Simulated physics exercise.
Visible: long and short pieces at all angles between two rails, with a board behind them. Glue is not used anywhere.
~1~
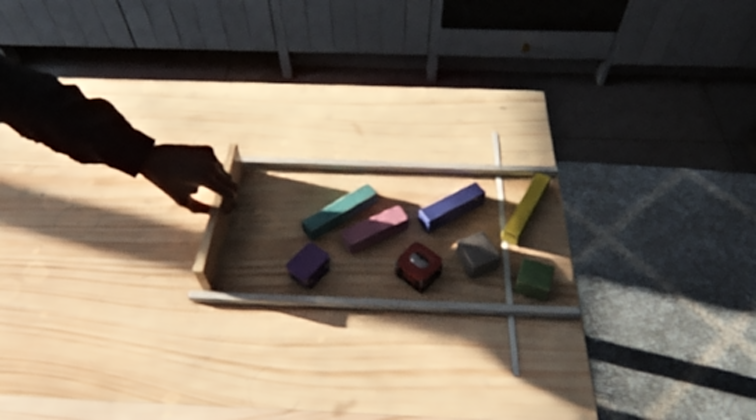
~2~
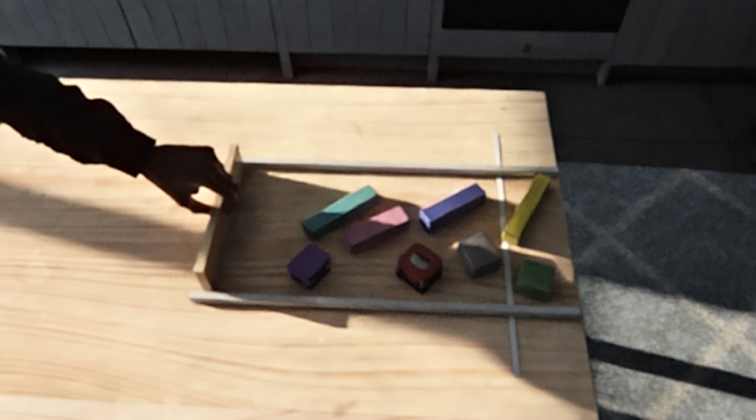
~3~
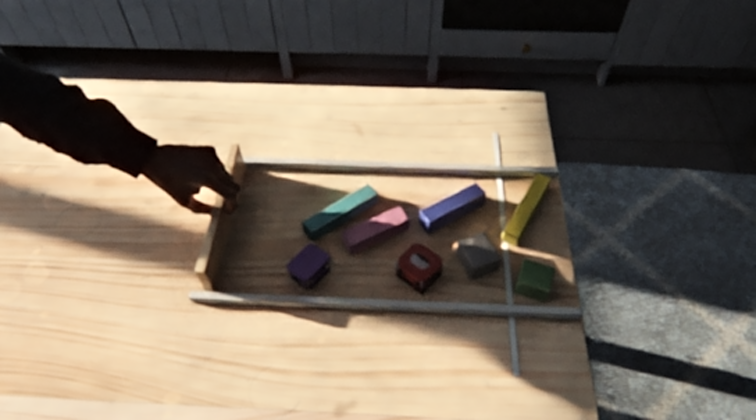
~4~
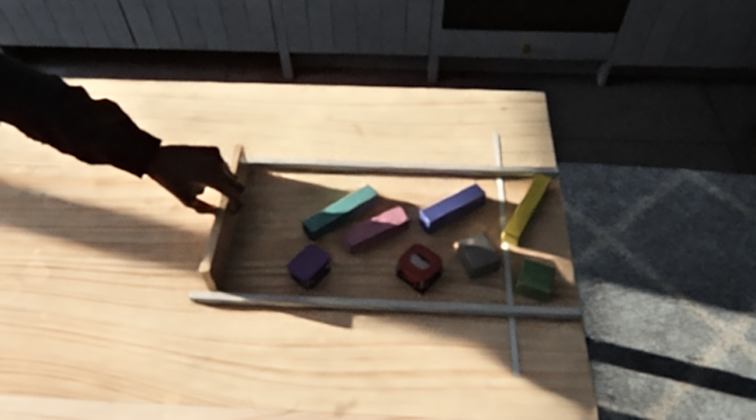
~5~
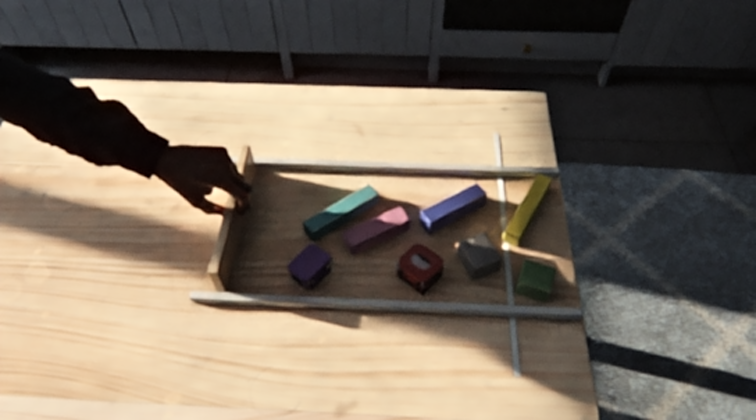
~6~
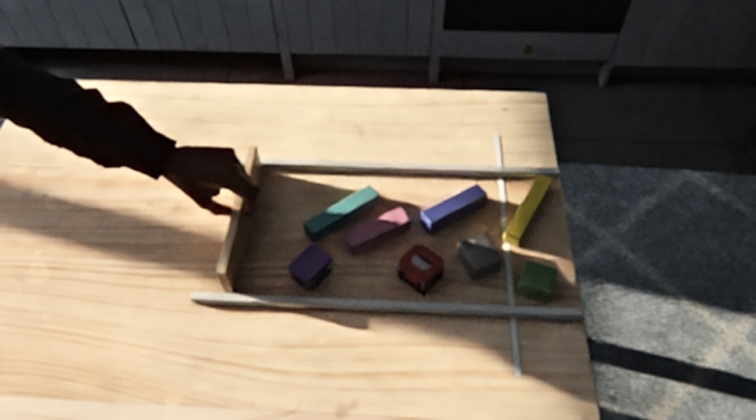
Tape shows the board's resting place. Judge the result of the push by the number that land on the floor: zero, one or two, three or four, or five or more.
The number that land on the floor is one or two.
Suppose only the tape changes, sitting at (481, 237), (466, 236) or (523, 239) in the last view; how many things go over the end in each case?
Tallies in the order asked: 0, 0, 3.
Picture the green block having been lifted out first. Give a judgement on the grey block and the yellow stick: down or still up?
I'd say the grey block stays where it is, while the yellow stick ends up down.
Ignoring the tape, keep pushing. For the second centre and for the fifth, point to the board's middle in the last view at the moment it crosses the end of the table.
About (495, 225) and about (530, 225).
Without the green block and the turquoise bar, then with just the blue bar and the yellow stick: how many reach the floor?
That gives 0 in the first case, then 1 in the second.
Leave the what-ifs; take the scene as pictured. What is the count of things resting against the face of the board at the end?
At rest, 2 are in contact.
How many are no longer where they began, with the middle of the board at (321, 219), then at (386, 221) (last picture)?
Up to then 2, and up to the other point 5.
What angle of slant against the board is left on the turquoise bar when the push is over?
I'd estimate about 0 degrees.
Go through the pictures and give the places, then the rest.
The first frame shows yellow stick (527, 208); green block (534, 280); grey block (478, 255); board (221, 214); tape (504, 236).
The second frame shows green block (535, 280); red case (420, 268).
The third frame shows grey block (478, 256); blue bar (453, 208).
The fourth frame shows yellow stick (527, 209); pink bar (376, 230).
The fifth frame shows green block (536, 281); turquoise bar (342, 212).
The sixth frame shows yellow stick (528, 209); green block (536, 281); grey block (480, 257); board (242, 216); tape (506, 238).
A little later, none off yet; yellow stick at rest near (528, 209); green block at rest near (536, 281); grey block at rest near (480, 257).
Next, none off yet; yellow stick shifted a little near (543, 206); green block shifted a little near (553, 282); grey block shifted about its own width near (524, 248).
When it is over, the number that fall off is one or two; down, green block and yellow stick.
